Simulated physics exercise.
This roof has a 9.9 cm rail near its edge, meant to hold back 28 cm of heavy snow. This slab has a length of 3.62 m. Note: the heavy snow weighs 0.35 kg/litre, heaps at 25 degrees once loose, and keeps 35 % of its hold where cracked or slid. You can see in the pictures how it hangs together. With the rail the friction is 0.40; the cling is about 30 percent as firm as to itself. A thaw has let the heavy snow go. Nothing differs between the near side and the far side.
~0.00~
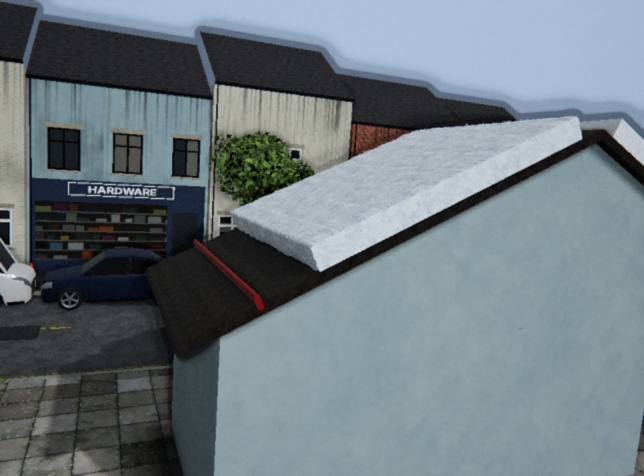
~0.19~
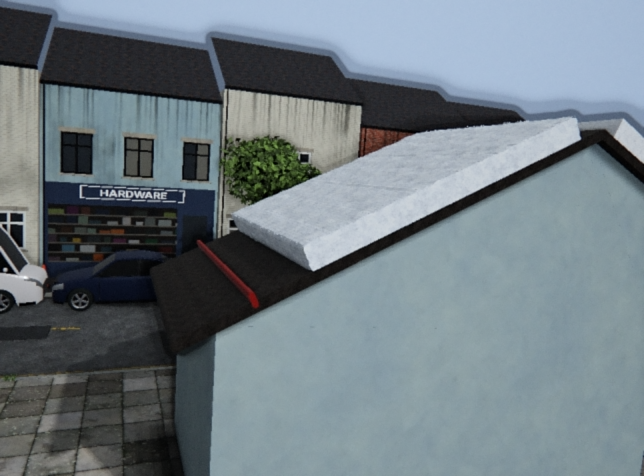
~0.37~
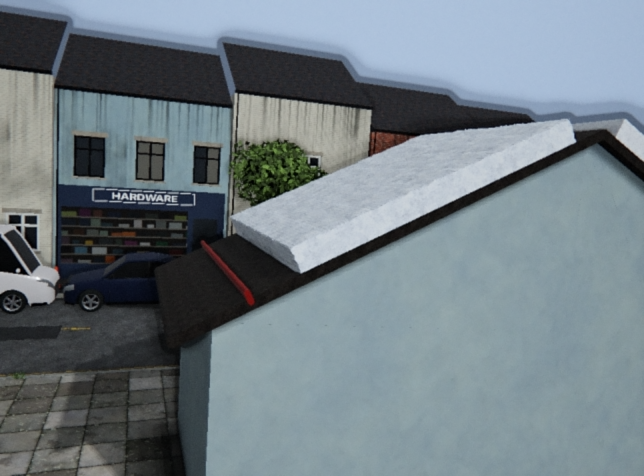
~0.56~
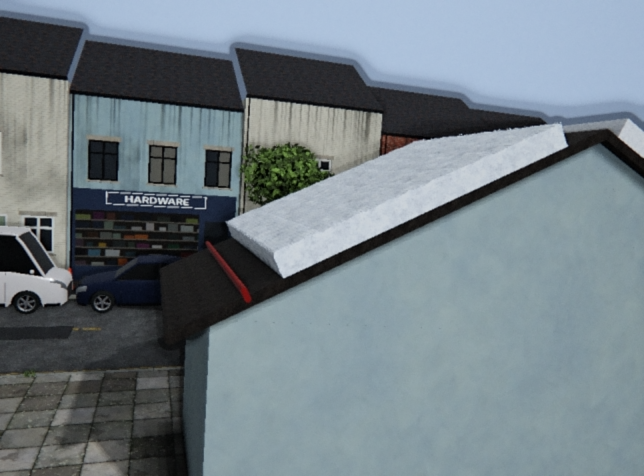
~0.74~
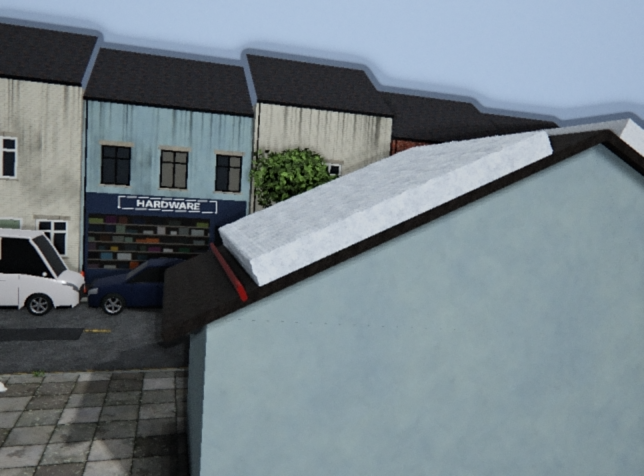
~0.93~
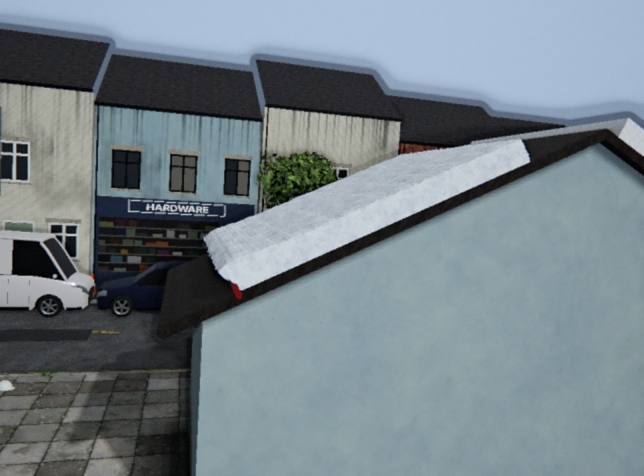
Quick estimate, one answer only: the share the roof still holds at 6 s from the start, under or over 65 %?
I would say under.
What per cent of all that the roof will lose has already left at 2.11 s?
Looks like roughly 50 %, give or take.
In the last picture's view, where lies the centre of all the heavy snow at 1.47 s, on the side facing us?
(312, 243).
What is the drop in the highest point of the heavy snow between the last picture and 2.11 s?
Measured change: Some 0.8 m.
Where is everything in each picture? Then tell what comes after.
In the first picture, leading edge of the heavy snow at (312, 246).
In the second picture, leading edge of the heavy snow at (304, 245), its middle shifted 2.8 cm.
In the third picture, leading edge of the heavy snow at (292, 247), its middle shifted 11 cm.
In the fourth picture, leading edge of the heavy snow at (275, 252), its middle shifted 26 cm.
In the fifth picture, leading edge of the heavy snow at (251, 260), its middle shifted 48 cm.
In the sixth picture, leading edge of the heavy snow at (220, 274), its middle shifted 75 cm, 3 % of it past the rail, in one piece.
After 1.47 s, 96 % of the snow is on the roof.
After 2.11 s, 70 % of the snow is on the roof.
After 2.76 s, 50 % of the snow is on the roof.
After 3.40 s, 41 % of the snow is on the roof.
After 6.00 s, at the end, 39 % of the snow is on the roof.
